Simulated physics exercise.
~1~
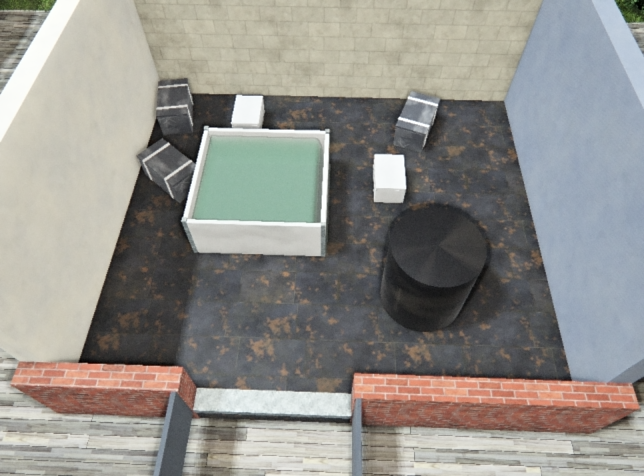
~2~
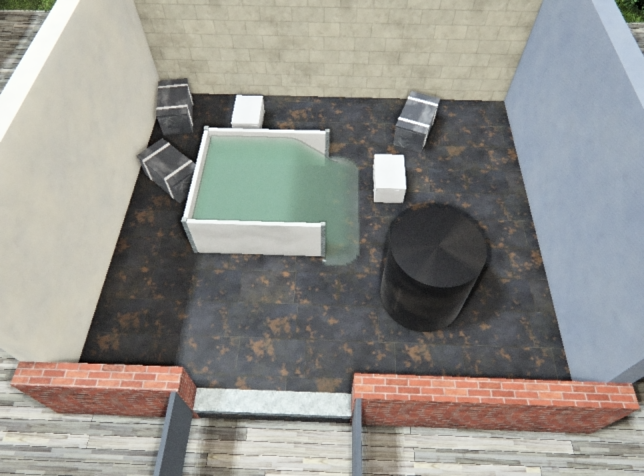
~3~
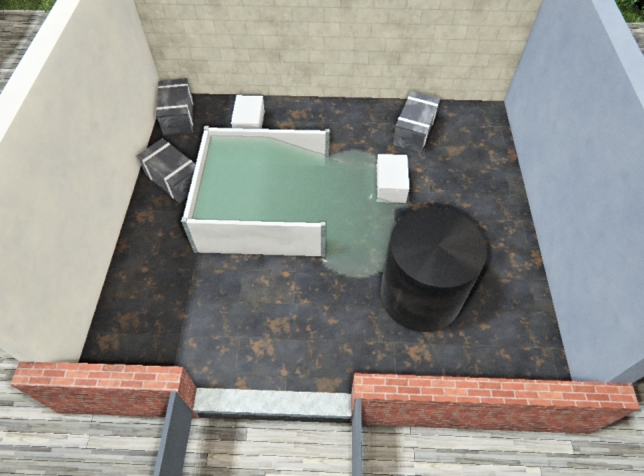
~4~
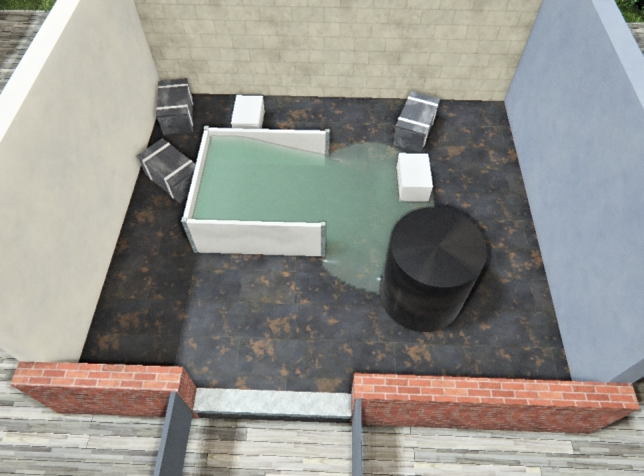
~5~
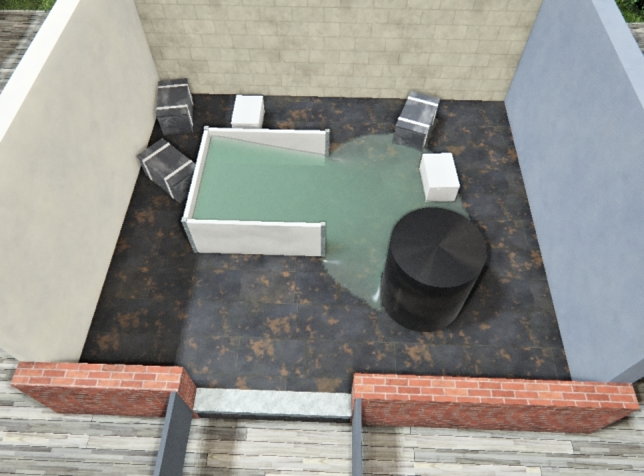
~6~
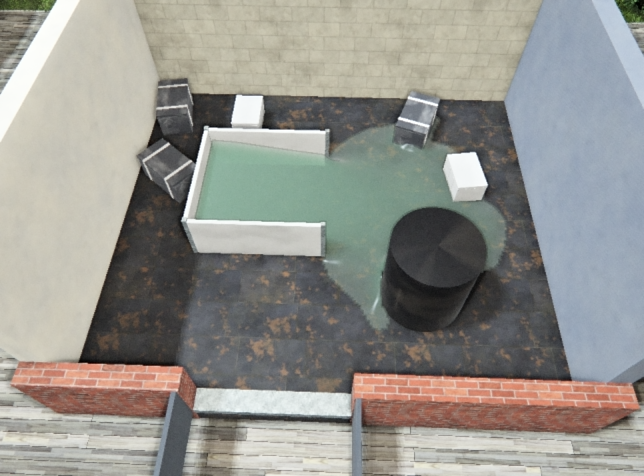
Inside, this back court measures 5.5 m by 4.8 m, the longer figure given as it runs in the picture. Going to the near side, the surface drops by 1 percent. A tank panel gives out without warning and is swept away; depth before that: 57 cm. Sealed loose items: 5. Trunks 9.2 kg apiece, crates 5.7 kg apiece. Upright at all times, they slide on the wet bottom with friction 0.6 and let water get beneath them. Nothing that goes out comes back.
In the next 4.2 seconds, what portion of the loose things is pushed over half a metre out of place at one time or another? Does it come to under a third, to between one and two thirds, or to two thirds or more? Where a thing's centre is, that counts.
Expect the count to work out between the two bands' ends.
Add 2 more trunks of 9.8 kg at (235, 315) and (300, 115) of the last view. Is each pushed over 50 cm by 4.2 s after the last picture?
Listed in order, the answers are inside half a metre followed by beyond half a metre.
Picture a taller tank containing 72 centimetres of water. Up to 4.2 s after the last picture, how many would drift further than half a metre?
3.
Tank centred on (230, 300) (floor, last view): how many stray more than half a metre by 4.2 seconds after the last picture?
2.
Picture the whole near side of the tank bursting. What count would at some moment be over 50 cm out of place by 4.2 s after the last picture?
You'd get 1 in that case.
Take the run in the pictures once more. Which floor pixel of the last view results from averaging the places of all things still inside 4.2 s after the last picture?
The centre is close to (263, 143).
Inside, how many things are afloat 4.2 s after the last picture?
At that moment it comes to 3.
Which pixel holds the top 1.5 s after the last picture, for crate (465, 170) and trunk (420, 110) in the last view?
Near (518, 136) and (465, 97).
Then, 0.4 s after the last picture 1 of 5 are over 50 cm from their spots; 0 afloat.
Then, 1.5 s after the last picture 2 of 5 are over 50 cm from their spots; 2 afloat.
Then, 2.8 s after the last picture 1 of 5 are over 50 cm from their spots; 2 afloat.
Then, 4.2 s after the last picture 3 of 5 are over 50 cm from their spots, and 3 have been at some point; 3 afloat.
